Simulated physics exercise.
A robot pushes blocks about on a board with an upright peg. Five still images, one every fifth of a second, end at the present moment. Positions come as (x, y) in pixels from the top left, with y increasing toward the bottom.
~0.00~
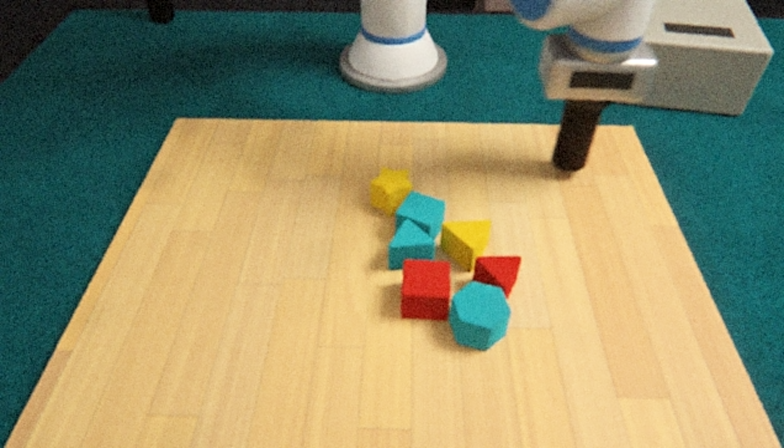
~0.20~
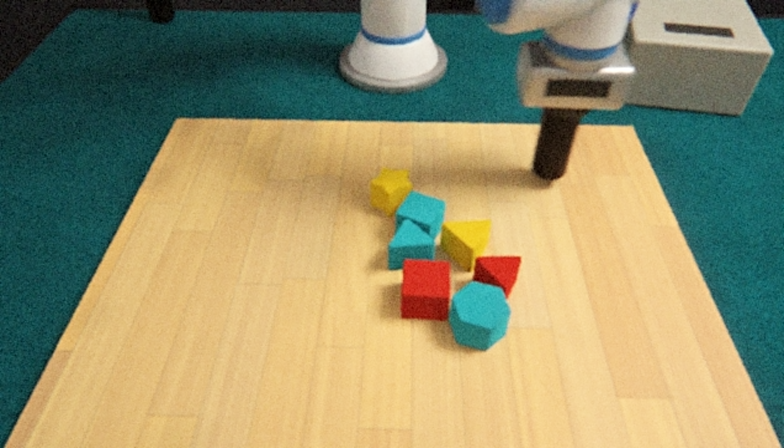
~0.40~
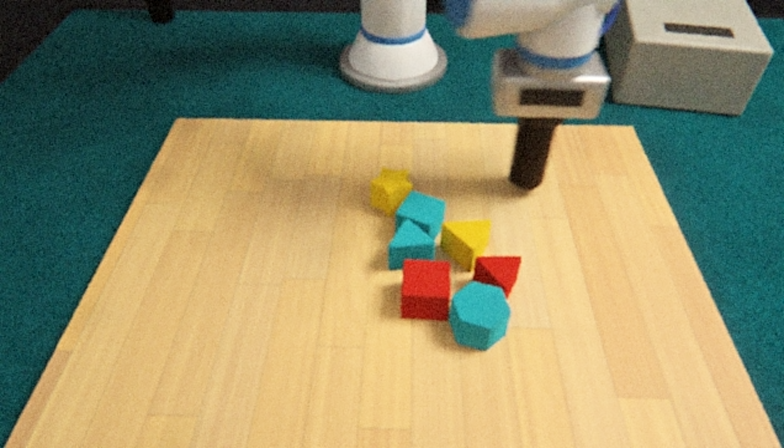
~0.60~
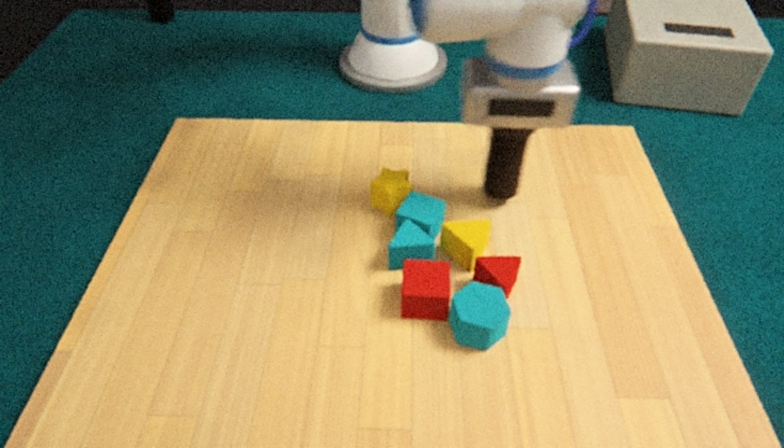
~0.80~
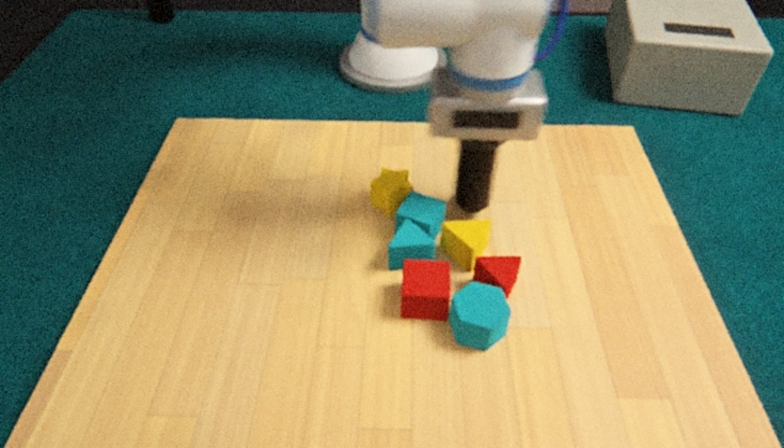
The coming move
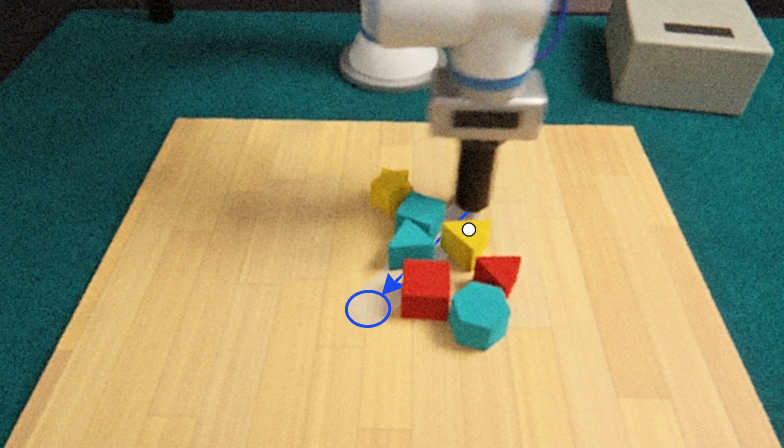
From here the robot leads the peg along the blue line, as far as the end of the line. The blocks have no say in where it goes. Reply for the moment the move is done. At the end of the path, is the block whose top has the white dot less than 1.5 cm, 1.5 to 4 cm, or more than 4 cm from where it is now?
The displacement of the block whose top has the white dot is below 1.5 cm.
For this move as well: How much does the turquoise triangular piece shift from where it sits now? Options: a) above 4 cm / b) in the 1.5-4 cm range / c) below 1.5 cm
a
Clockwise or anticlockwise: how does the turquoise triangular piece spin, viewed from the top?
It turns clockwise.
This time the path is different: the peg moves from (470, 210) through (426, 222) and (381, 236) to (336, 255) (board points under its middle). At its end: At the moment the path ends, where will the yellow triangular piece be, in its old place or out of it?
Stays where it is.
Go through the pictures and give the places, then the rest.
In the first frame, peg tip at (569, 161); block tops, turquoise triangular piece at (410, 235); turquoise square at (421, 207); red square at (426, 277); yellow triangular piece at (469, 230).
In the second frame, peg at (548, 169); blocks unchanged.
In the third frame, peg at (526, 178); blocks unchanged.
In the fourth frame, peg at (500, 189); blocks unchanged.
In the fifth frame, peg at (471, 200); turquoise triangular piece at (410, 235); turquoise square at (421, 207); red square at (426, 277); yellow triangular piece at (469, 230).
Path on the board, from (470, 210) directly to (368, 308); the dot is on the yellow triangular piece.
On the path given first. One third of the way, peg at (440, 230); turquoise triangular piece at (395, 243), turned 45° anticlockwise; turquoise square at (396, 214), turned 40° clockwise; yellow triangular piece at (466, 235), turned 30° anticlockwise.
Two thirds of the way, peg at (405, 263); turquoise triangular piece at (368, 256); turquoise square at (382, 220), turned 100° clockwise; red square at (424, 282); yellow triangular piece at (465, 237), turned 45° anticlockwise.
At the end, peg at (368, 299); turquoise triangular piece at (336, 269), turned 70° clockwise; turquoise square at (382, 220), turned 100° clockwise; red square at (418, 296), turned 50° anticlockwise; yellow triangular piece at (465, 237), turned 45° anticlockwise.
